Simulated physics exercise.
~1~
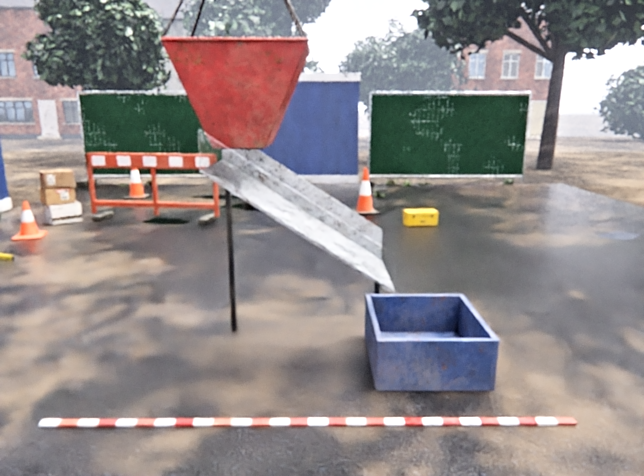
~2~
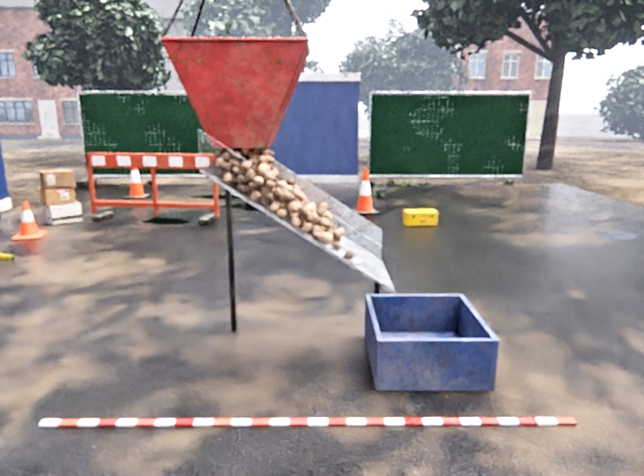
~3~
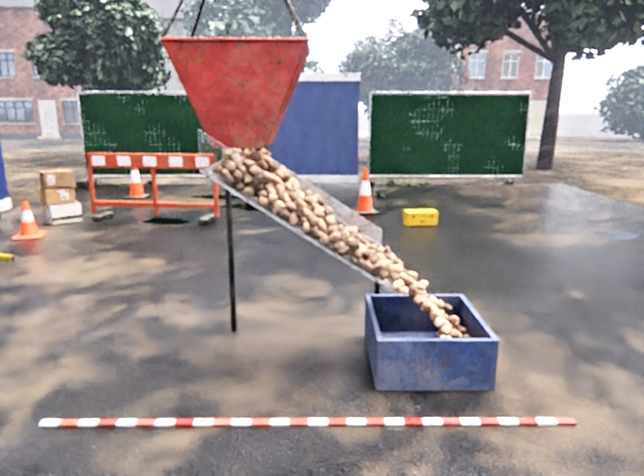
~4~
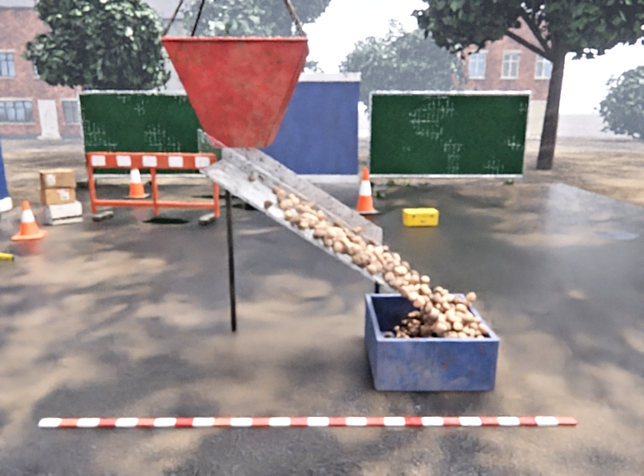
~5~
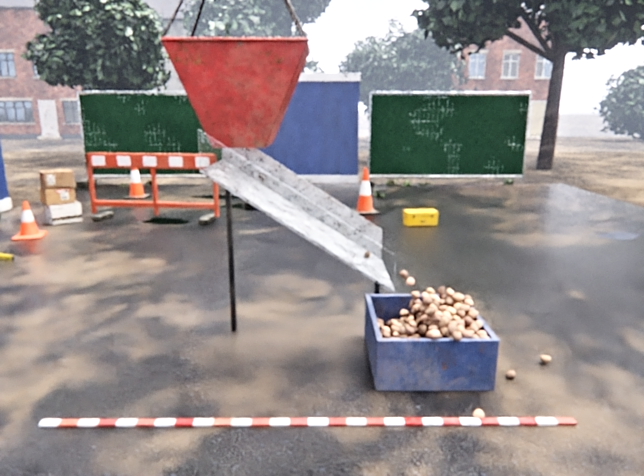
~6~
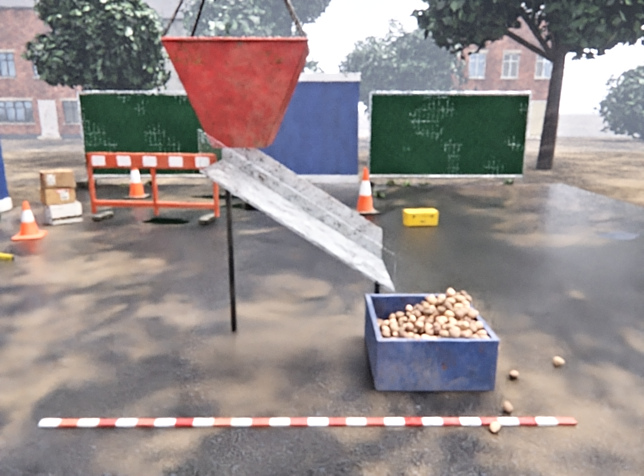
A red skip hangs still above a sloping steel chute, with an open blue bin at its lower right end, seen by a still camera in a damp yard. Green panels, a blue panel, traffic cones, trees and brick buildings stand behind, and a red and white striped pole lies in front. Rounded tan cobbles pour from the skip's bottom and slide down the chute to the right. The stream reaches the bin and heaps up as the skip and then the steel empty. Nearly all the stones end piled in the bin, while a few lie on the ground to its right and near the pole.
